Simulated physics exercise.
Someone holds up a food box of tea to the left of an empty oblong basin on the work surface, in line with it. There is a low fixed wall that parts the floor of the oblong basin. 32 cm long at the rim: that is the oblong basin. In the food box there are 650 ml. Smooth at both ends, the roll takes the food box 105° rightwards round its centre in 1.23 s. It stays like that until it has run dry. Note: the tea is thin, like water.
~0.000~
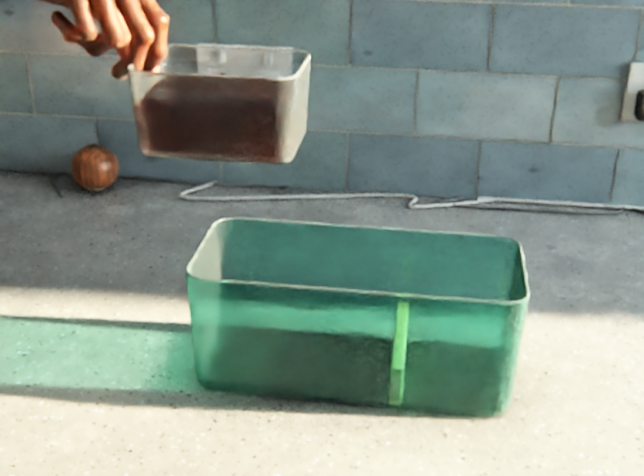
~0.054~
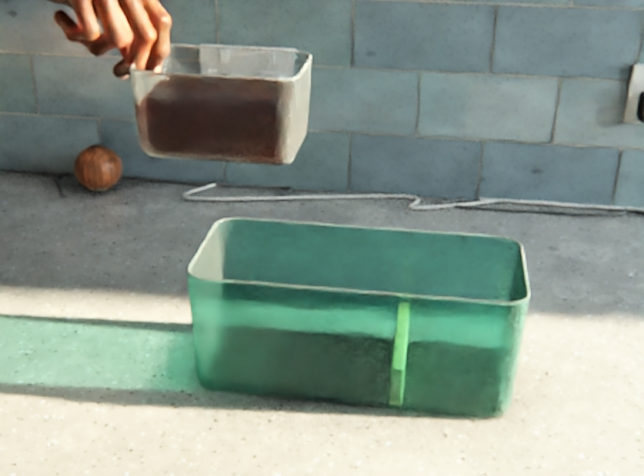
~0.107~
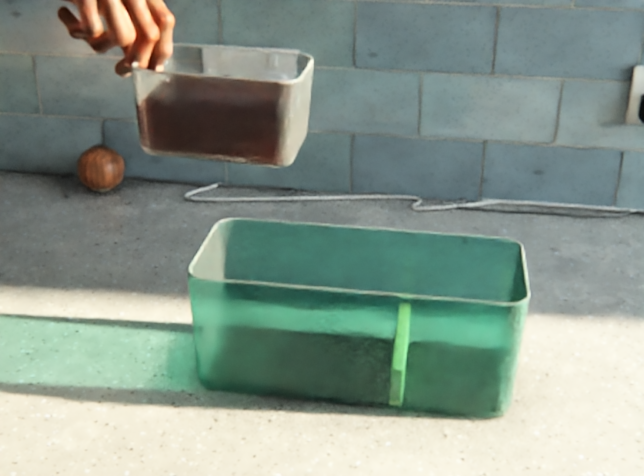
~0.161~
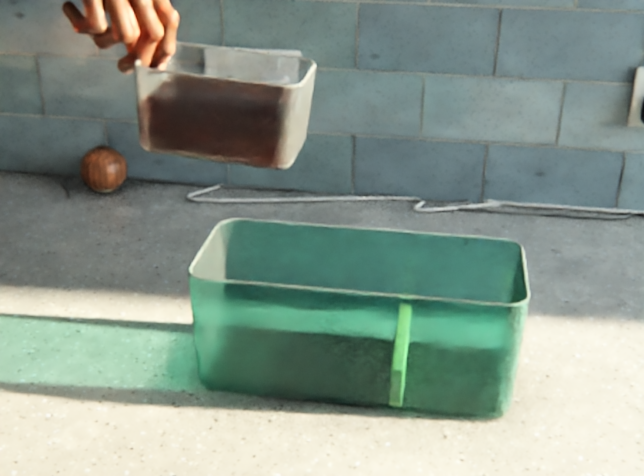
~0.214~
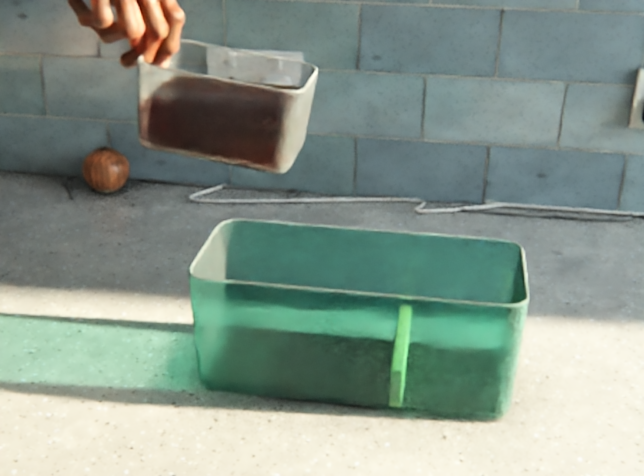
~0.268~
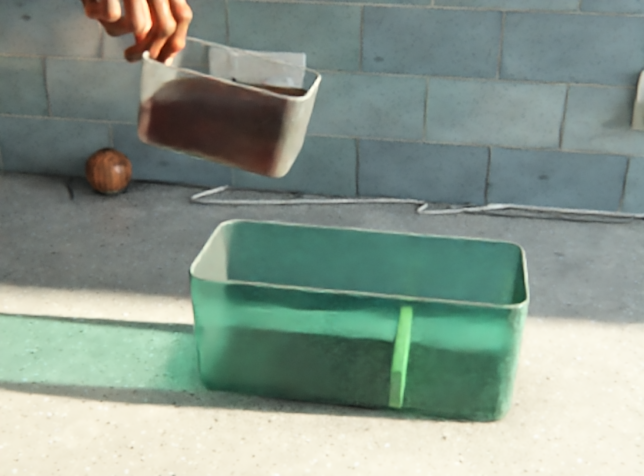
A hand holds a clear box of brown liquid and slowly tilts it slightly rightwards.
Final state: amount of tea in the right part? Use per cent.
Approximately 9 %.
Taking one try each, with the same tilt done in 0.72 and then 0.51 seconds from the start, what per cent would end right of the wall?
About 10 %, then about 15 %.
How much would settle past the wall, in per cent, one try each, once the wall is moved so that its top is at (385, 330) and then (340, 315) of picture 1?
Around 30 and 70 percent, in that order.
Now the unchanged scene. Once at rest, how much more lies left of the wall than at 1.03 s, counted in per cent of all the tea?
Around 20 in a hundred.
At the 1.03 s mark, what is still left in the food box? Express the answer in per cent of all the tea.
About 12 per cent.
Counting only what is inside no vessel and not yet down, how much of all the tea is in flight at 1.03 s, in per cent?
Estimate: Around 10 per cent.
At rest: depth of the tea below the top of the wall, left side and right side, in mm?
Left: Roughly 20 mm; right: Roughly 40 mm.
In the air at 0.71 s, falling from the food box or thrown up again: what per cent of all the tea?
Around 30 percent.
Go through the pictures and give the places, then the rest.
In the first picture, it leans 0°; its right rim is at (303, 67); the tea meets the walls at (150, 86) and (301, 94); the oblong basin's rim runs from (201, 247) to (524, 270); the wall's top is at (400, 334).
In the second picture, it leans 1°; its right rim is at (305, 68); the tea meets the walls at (151, 86) and (302, 94).
In the third picture, it leans 2°; its right rim is at (306, 71); the tea meets the walls at (153, 87) and (303, 96).
In the fourth picture, it leans 4°; its right rim is at (308, 76); the tea meets the walls at (154, 87) and (304, 97).
In the fifth picture, it leans 8°; its right rim is at (310, 81); the tea meets the walls at (156, 87) and (305, 99).
In the sixth picture, it leans 12°; its right rim is at (313, 89); the tea meets the walls at (157, 88) and (308, 101).
Then, 0.71 s in, the tilt is 65° and 61 per cent is still to pour, 9 is left of the wall and 0 right of it.
Then, 1.03 s in, the tilt is 98° and 13 per cent is still to pour, 70 is left of the wall and 7 right of it.
Then, 1.36 s in, the tilt is 105° and 0 per cent is still to pour, 89 is left of the wall and 9 right of it.
Then, 1.73 s in, the tilt is 105° and 0 per cent is still to pour, 90 is left of the wall and 9 right of it.
Finally, 90 per cent lies left of the wall, 9 right of it and 1 outside.
